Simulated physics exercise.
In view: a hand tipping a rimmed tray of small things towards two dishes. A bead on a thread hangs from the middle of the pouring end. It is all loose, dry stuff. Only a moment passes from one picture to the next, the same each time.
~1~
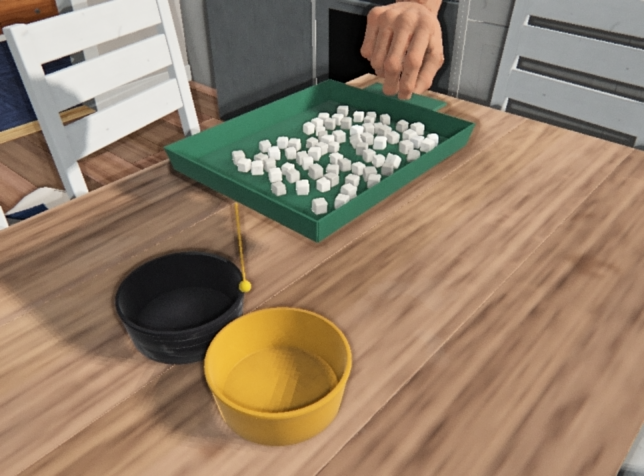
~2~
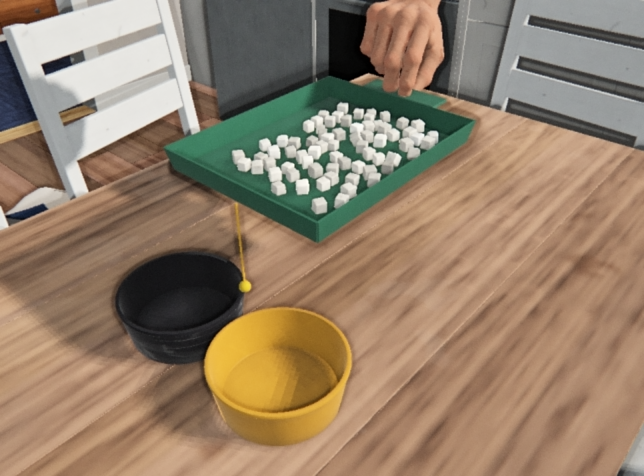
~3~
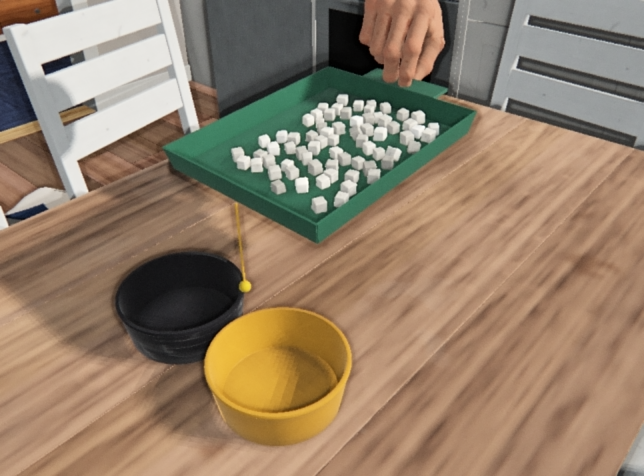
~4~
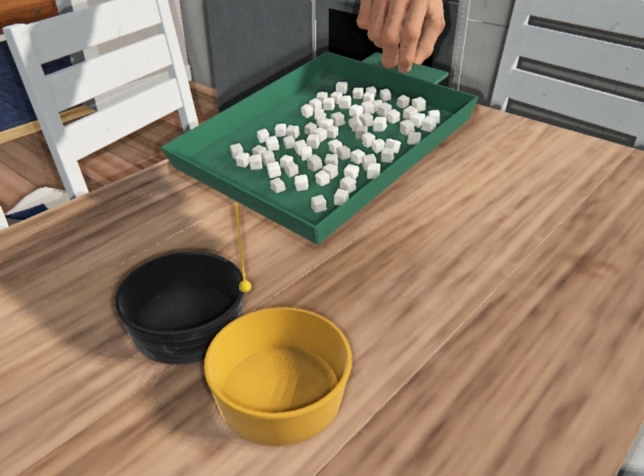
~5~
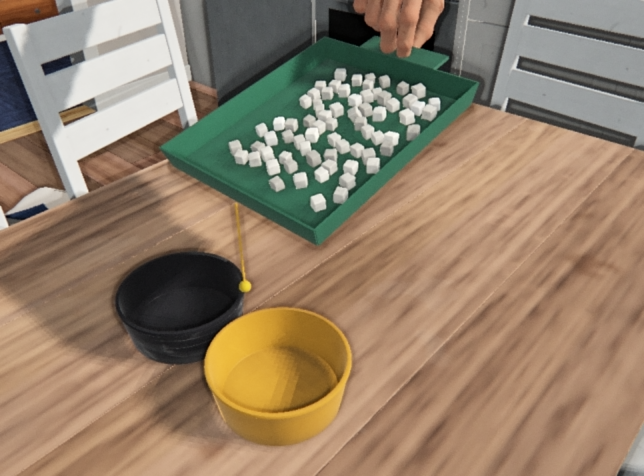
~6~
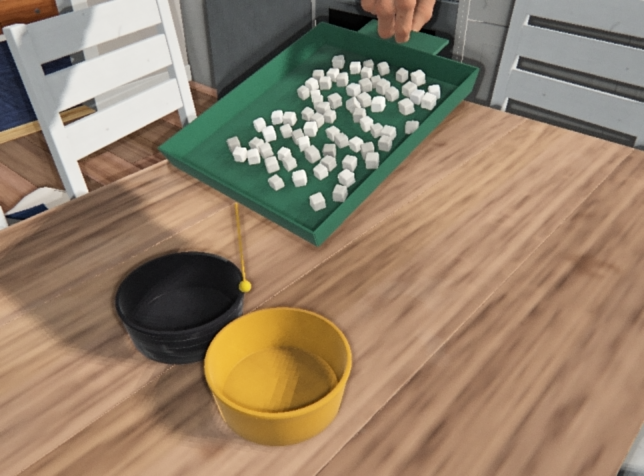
At a wooden table, a green tray of white sugar cubes sat level above a black dish and a yellow one, then a hand steadily raised its far end, tilting it towards them.
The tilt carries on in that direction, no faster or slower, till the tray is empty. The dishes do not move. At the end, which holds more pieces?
It favours the right dish.
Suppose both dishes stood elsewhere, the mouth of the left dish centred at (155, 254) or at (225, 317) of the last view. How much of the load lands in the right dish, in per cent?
The first gives 30 %, the second 20 %.
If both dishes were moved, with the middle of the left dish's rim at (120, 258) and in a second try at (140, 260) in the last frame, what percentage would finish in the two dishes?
Near 40 % and 50 %.
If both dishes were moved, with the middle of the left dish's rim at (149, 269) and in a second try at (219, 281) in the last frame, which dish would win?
One: The dish on the right. Two: The dish on the right.
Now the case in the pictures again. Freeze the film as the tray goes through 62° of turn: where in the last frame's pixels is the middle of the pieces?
Near (270, 181).
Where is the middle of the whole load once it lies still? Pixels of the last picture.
At about (249, 391).
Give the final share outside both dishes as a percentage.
It comes to 30 per cent or so.
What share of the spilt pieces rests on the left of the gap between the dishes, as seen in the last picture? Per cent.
Close to 80 per cent.
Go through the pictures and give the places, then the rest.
Corners of the pouring end (171, 147) and (317, 217), level; middle of the load (333, 147), sugar cubes; left dish (132, 336); right dish (227, 414); bead on its thread (245, 286), in the first picture.
Corners of the pouring end (171, 147) and (317, 218), level; middle of the load (333, 145), in the second picture.
Corners of the pouring end (170, 147) and (316, 219), tipped barely, lowest at the right corner; middle of the load (333, 140), in the third picture.
Corners of the pouring end (168, 146) and (315, 222), tipped a little, lowest at the right corner; middle of the load (332, 132), in the fourth picture.
Corners of the pouring end (167, 146) and (314, 224), tipped a little, lowest at the right corner; middle of the load (331, 124), in the fifth picture.
Corners of the pouring end (165, 147) and (313, 227), tipped clearly, lowest at the right corner; middle of the load (330, 116); left dish (132, 336); right dish (227, 414), in the sixth picture.
Just after the last frame, tray tipped steeply; every one on the tray.
A moment on, tray tipped past a quarter turn; almost all on the tray; just a few in the right dish.
Further on, tray tipped past a quarter turn; roughly half in the right dish; about a tenth in the left dish; roughly a quarter outside both.
When it is over, tray tipped past a quarter turn; roughly half in the right dish; about a tenth in the left dish; roughly a quarter outside both.
